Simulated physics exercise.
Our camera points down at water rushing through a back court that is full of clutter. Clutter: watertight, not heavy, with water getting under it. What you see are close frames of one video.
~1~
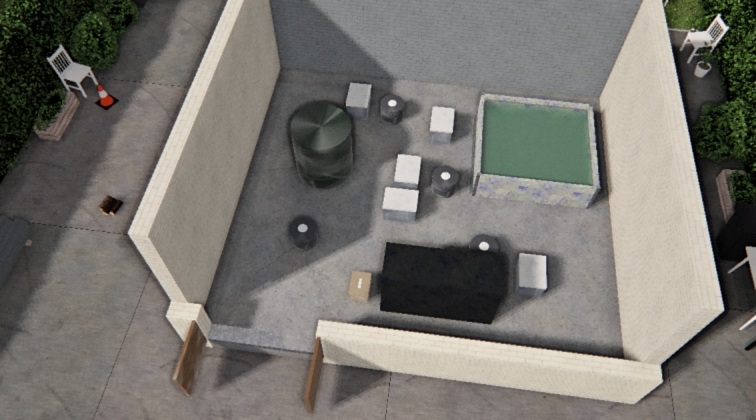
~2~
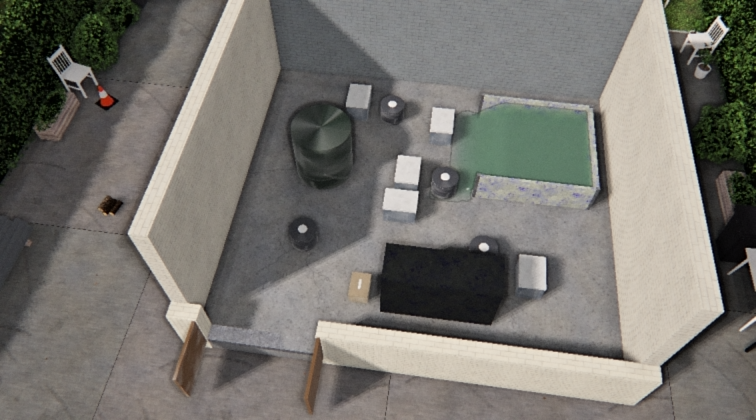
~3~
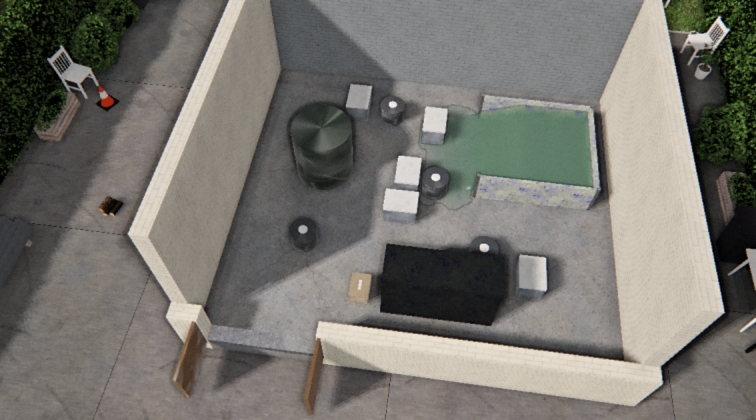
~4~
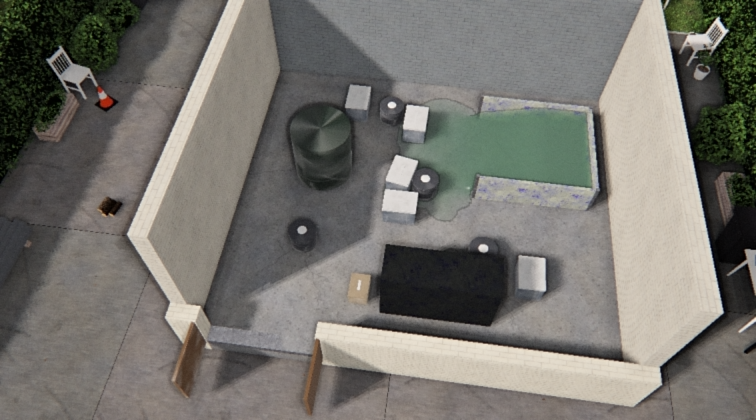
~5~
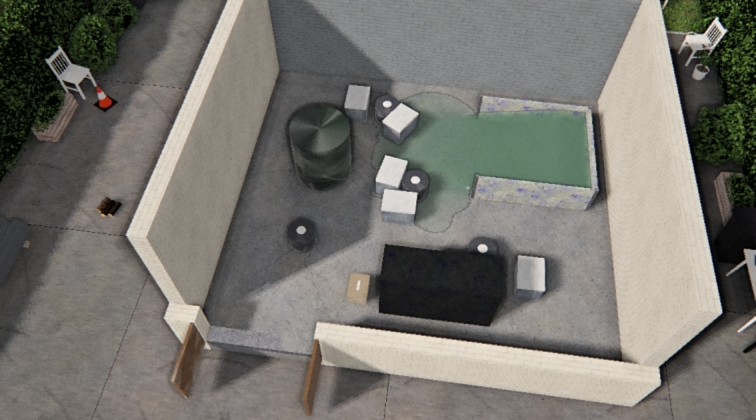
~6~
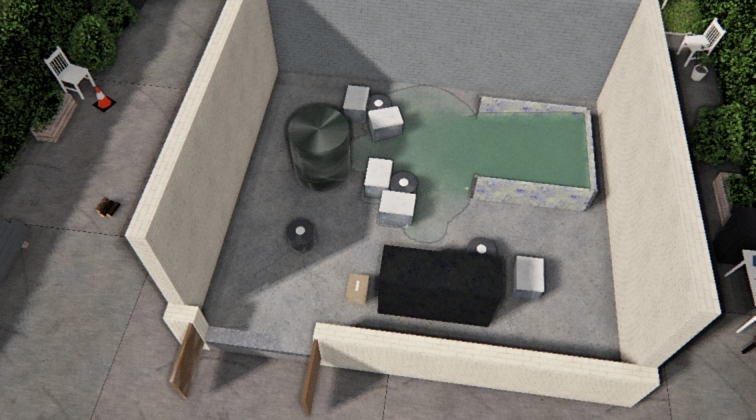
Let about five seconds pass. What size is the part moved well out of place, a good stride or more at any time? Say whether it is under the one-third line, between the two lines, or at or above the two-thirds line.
So the part that moves far is the two-thirds mark or beyond.
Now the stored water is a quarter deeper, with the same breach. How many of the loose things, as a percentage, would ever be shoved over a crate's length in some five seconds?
My estimate is around 70 percent.
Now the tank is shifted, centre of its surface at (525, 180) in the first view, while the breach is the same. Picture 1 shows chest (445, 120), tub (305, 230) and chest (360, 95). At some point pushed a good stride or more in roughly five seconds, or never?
Taking them in turn: Got sent well off; got sent well off; got sent well off.
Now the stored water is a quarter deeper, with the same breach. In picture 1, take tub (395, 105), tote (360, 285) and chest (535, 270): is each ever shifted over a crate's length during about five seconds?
Taking each in turn, the answer is did it, came up short, came up short.
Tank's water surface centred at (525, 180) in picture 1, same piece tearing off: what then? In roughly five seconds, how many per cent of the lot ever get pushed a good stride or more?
About 70 per cent.
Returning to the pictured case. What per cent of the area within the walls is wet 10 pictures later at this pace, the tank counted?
55 in a hundred, roughly.
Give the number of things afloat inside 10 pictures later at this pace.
It works out to 5.
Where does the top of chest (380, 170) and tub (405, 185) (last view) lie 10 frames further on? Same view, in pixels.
(275, 212) and (314, 253).
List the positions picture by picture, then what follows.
The first frame shows a chest at (443, 119) rests on the ground; a tub at (446, 176), on the bottom; 0 of 10 have shifted.
The second frame shows a chest at (443, 120) rests on the ground; a tub at (446, 177) rests on the ground; 0 of 10 have shifted.
The third frame shows a chest at (436, 119) rests on the ground, close to its start; a tub at (436, 177) rests on the ground, close to its start; 2 of 10 have shifted.
The fourth frame shows a chest at (416, 117), on the bottom, a stride from its start; a tub at (426, 179) rests on the ground, a stride from its start; 3 of 10 have shifted.
The fifth frame shows a chest at (401, 117) rests on the ground, a stride from its start; a tub at (416, 180), on the bottom, a stride from its start; 4 of 10 have shifted.
The sixth frame shows a chest at (386, 117) rests on the ground, a stride from its start; a tub at (404, 183), afloat, a stride from its start; 4 of 10 have shifted.
A moment on, 4 of 10 are well off their spots; 2 afloat.
Next, 7 of 10 are well off their spots; 5 afloat.
Later, 7 of 10 are well off their spots; 5 afloat.
In the end, 7 of 10 are well off their spots, and 7 have been at some point; 4 afloat.
